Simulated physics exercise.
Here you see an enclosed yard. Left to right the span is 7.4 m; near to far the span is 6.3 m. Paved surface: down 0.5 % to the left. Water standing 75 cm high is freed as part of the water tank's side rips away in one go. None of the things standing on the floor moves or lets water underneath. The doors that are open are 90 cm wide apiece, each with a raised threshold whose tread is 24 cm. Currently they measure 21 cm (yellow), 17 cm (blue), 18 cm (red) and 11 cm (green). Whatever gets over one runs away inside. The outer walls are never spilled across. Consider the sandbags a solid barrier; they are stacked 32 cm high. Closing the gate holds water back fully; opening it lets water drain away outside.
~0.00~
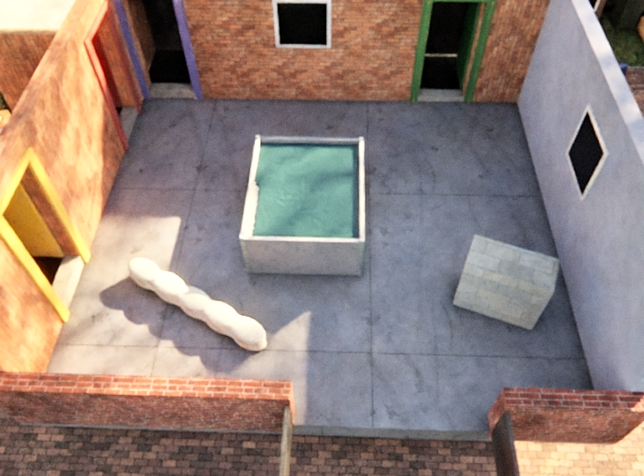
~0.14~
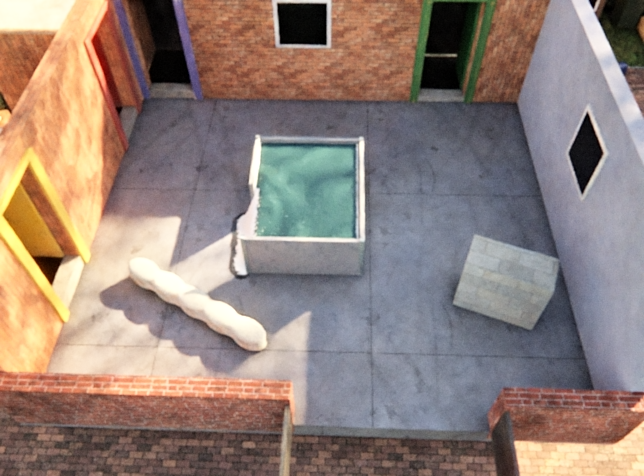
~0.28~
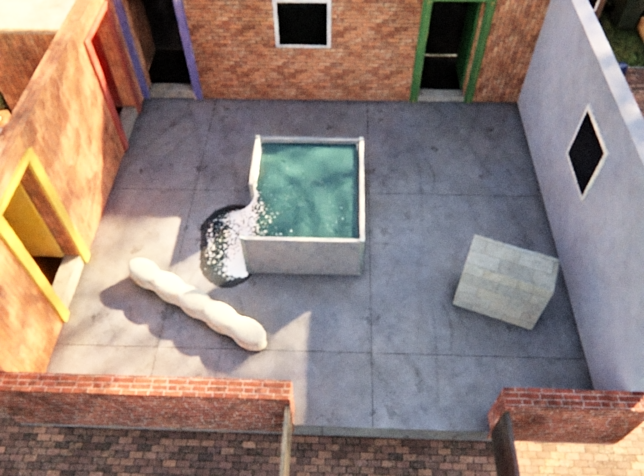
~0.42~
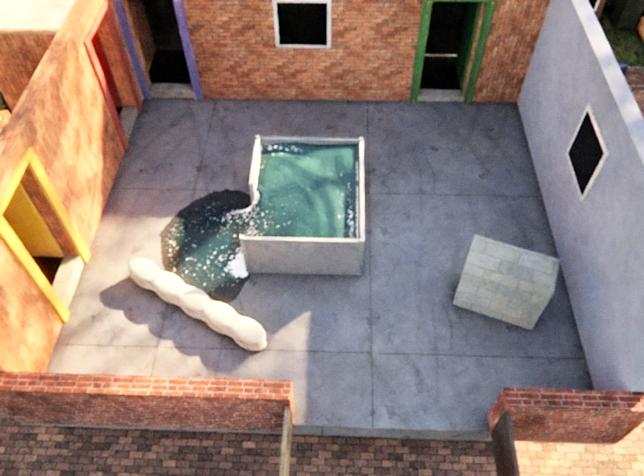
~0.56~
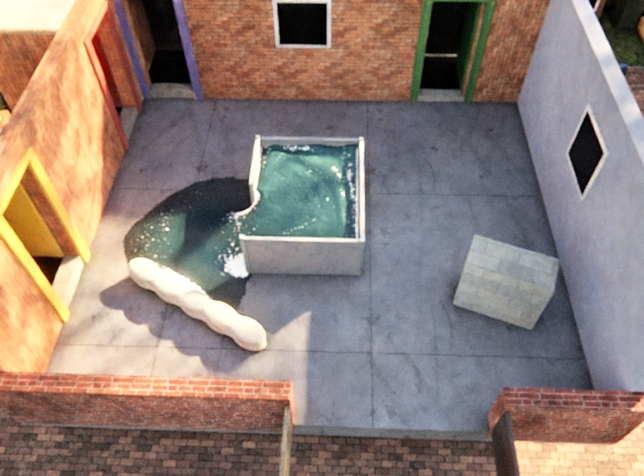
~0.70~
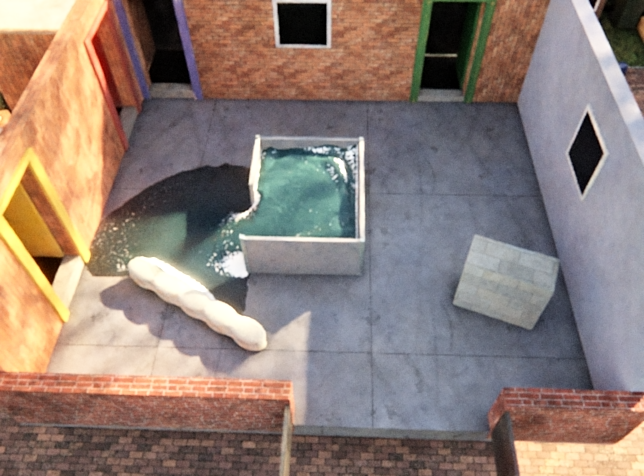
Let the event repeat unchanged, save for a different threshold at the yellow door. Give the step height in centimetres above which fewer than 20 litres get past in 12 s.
18 cm.
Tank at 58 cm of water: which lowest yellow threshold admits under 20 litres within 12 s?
You'd need a step of close to 12.0 cm.
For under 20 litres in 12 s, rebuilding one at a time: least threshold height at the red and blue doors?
Close to 11.0 cm (red) and close to 26 cm (blue).
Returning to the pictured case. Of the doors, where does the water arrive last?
The answer is the green door.
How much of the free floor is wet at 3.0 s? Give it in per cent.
About 40 per cent.
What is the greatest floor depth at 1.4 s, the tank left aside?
Roughly 50 cm.
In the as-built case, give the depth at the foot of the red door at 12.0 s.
Depth: Near 7.0 cm.
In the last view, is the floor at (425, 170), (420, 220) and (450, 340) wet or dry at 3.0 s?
First bone-dry, second bone-dry, third bone-dry.
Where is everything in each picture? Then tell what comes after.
In the first frame, still water, 75 cm deep, in the water tank at (306, 189); the yellow door at (51, 247) is dry.
In the second frame, water pours out at (253, 234) and has run 0.3 m, to (237, 227); about 9 cm deep outside, 75 cm at the back.
In the third frame, water pours out at (253, 235) and has run 0.8 m, to (206, 235); about 12 cm deep outside, 75 cm at the back.
In the fourth frame, the gap is at (253, 235), the front 1.4 m out at (166, 246); the back of the water tank holds 69 cm.
In the fifth frame, water pours out at (253, 235) and has run 2.0 m, to (130, 242); about 7 cm deep outside, 64 cm at the back.
In the sixth frame, water pours out at (253, 234) and has run 2.6 m, to (88, 256); about 6 cm deep outside, 65 cm at the back; 0.4 m in a straight line remain to the yellow door at (51, 247).
After 1.4 s water covers 20 % of the floor, deepest (50 cm) near (94, 238); 18 cm at the yellow door, 3 litres in over its 21 cm threshold.
After 3.0 s water covers 40 % of the floor, deepest (34 cm) near (143, 103); 15 cm at the yellow door, 10 litres in over its 21 cm threshold.
After 12.0 s water covers 95 % of the floor, deepest (10 cm) near (37, 398); 6 cm at the yellow door, 11 litres in over its 21 cm threshold.
At the yellow door as built, the water arrived by 1.0 s and peaked near 20 cm at 1.8 s.
Run again over the same 12 s with other heights there, 31 litres in over 15.5 cm, 11 litres over 21 cm. The limit of 20 litres is kept from about 18 cm up.
